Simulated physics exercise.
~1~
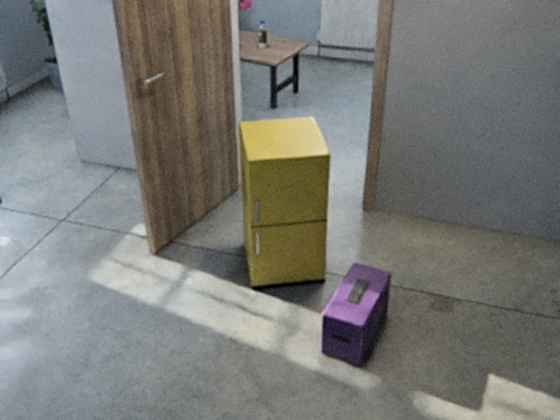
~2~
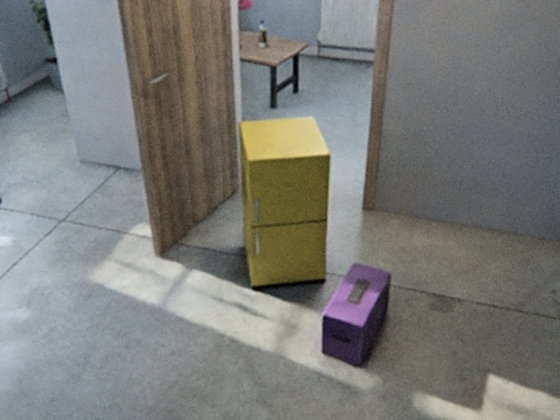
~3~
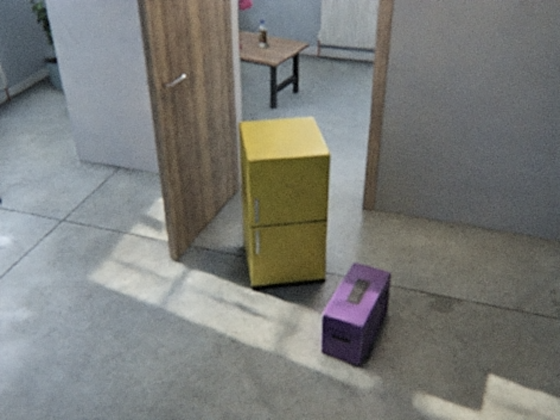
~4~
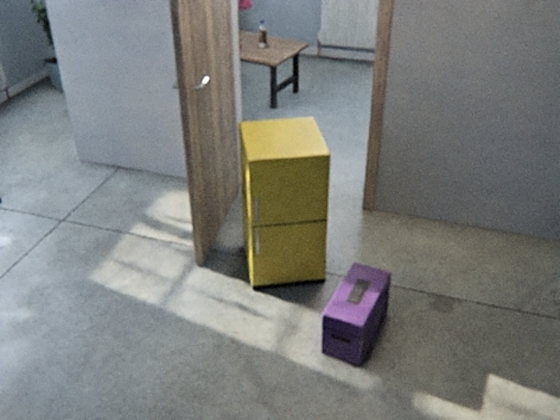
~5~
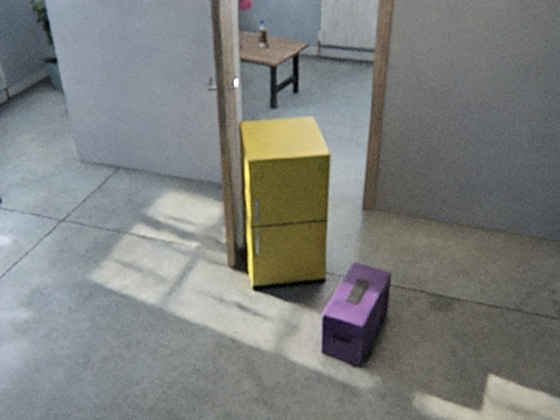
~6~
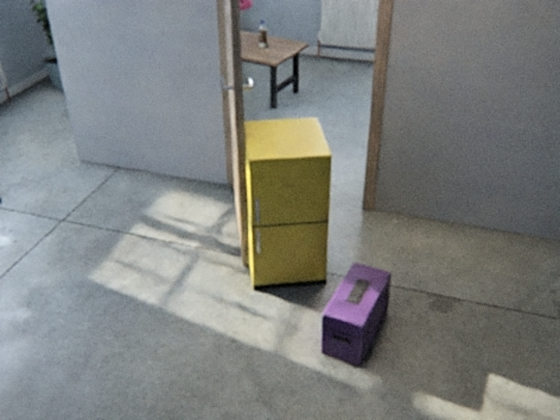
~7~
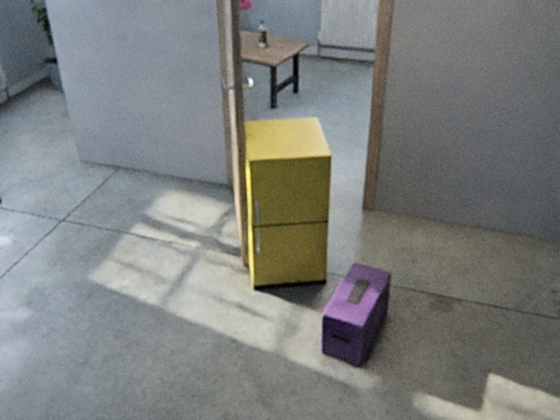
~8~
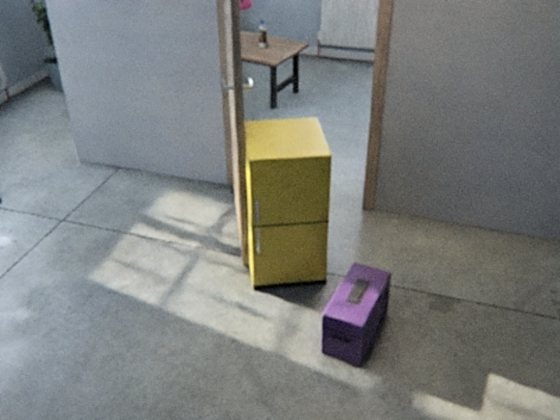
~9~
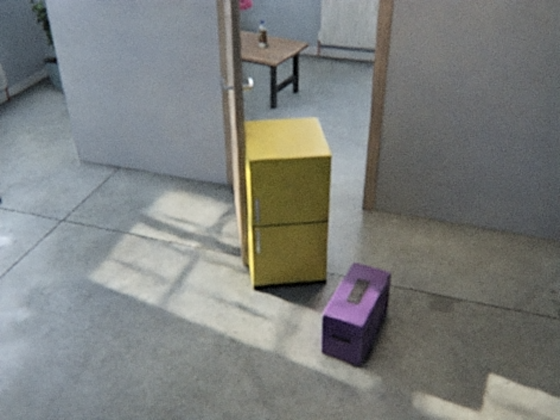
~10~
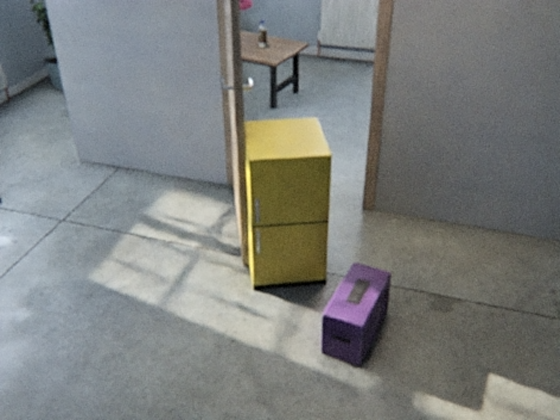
A wooden door swings toward its frame and stops against a yellow fridge, still open.
